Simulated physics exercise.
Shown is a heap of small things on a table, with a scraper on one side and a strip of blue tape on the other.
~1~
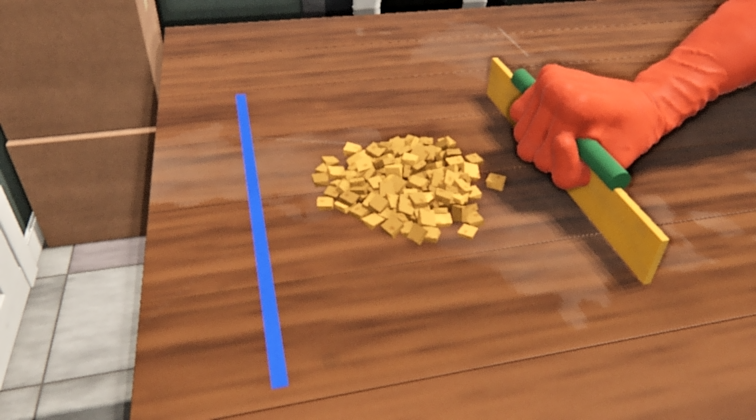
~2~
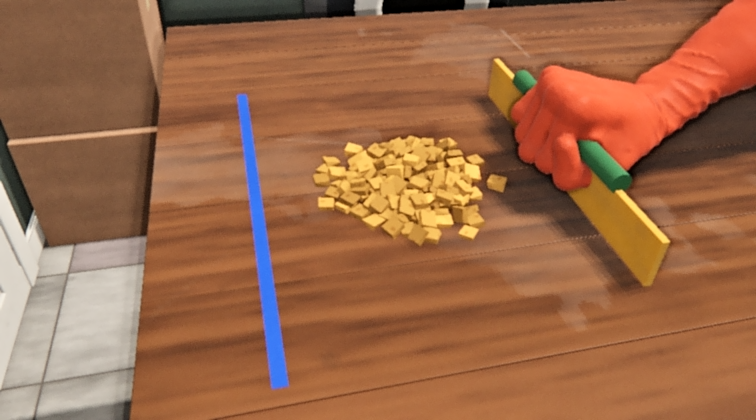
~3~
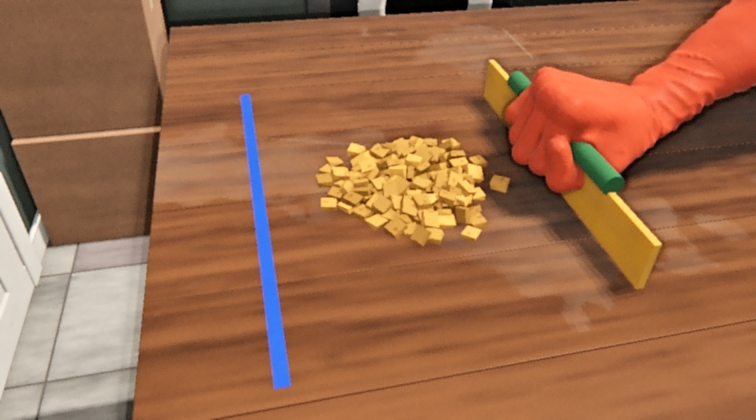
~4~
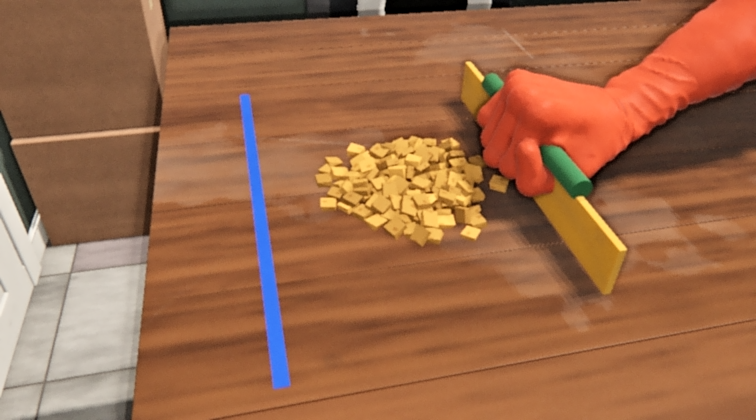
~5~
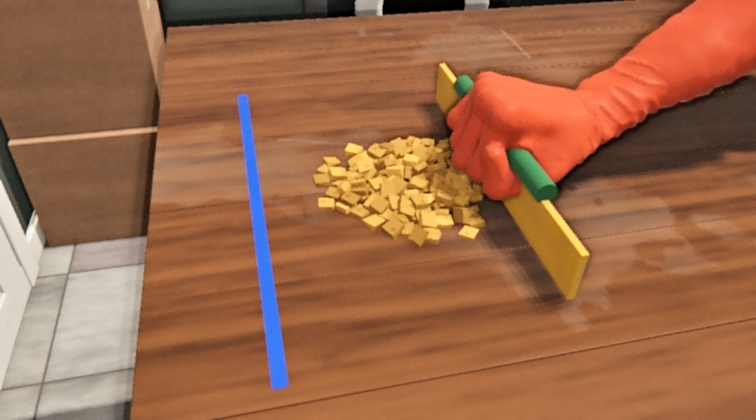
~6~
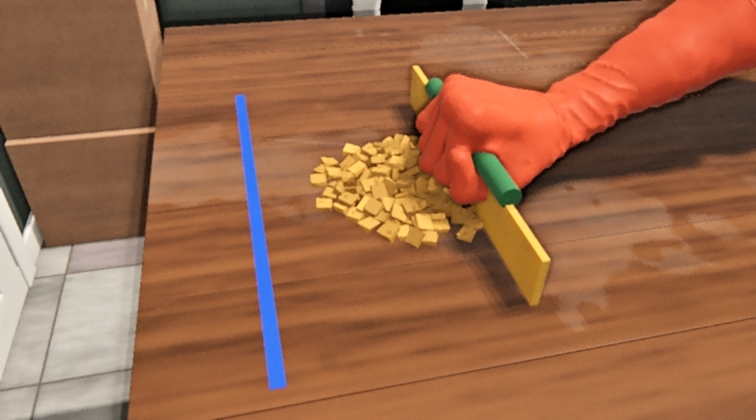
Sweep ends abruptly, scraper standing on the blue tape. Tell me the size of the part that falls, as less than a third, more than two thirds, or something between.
The part that falls is less than a third.
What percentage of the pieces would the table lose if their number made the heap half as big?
Some 0 per cent of the pieces.
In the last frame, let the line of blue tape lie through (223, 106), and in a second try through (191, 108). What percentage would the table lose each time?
First some 30, then 80 per cent.
Shortly afterwards, scraper still moving, near (354, 153); heap all on the table, its front near (240, 216).
Next, scraper stopped at the blue tape; heap a little over the edge.
In the end, scraper stopped at the blue tape; heap a little over the edge.
